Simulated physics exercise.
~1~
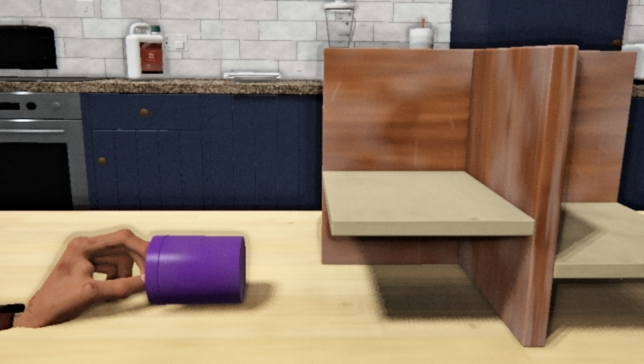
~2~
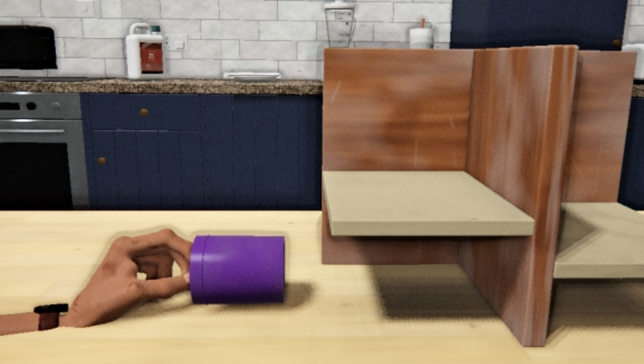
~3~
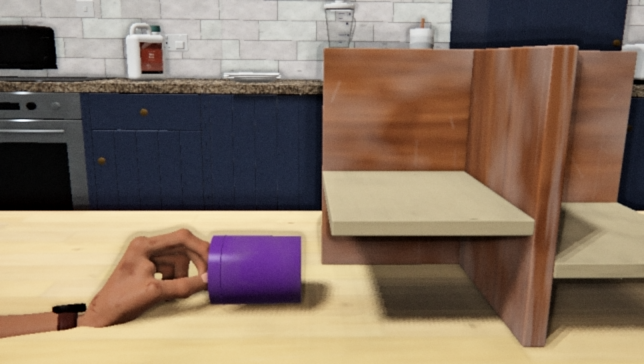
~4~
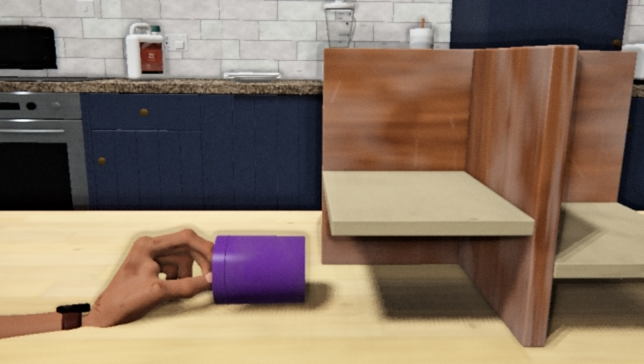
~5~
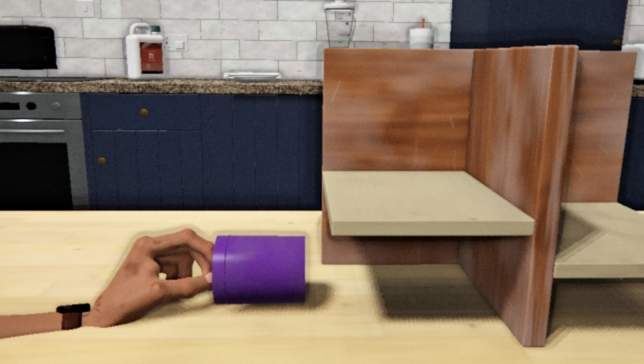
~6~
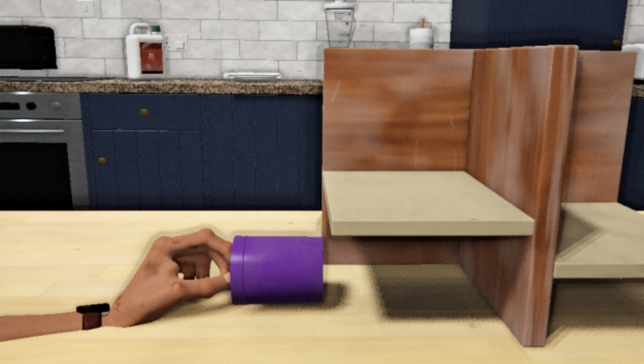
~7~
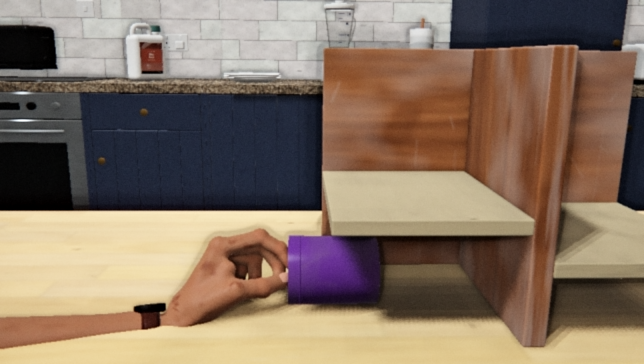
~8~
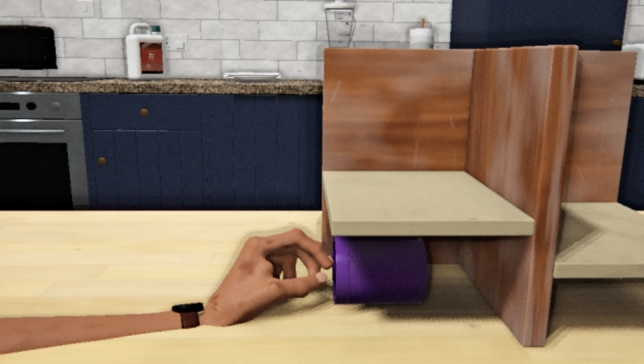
A hand pushing a purple beaker on its side rightward across a table, pausing briefly, then sliding it under a low shelf.
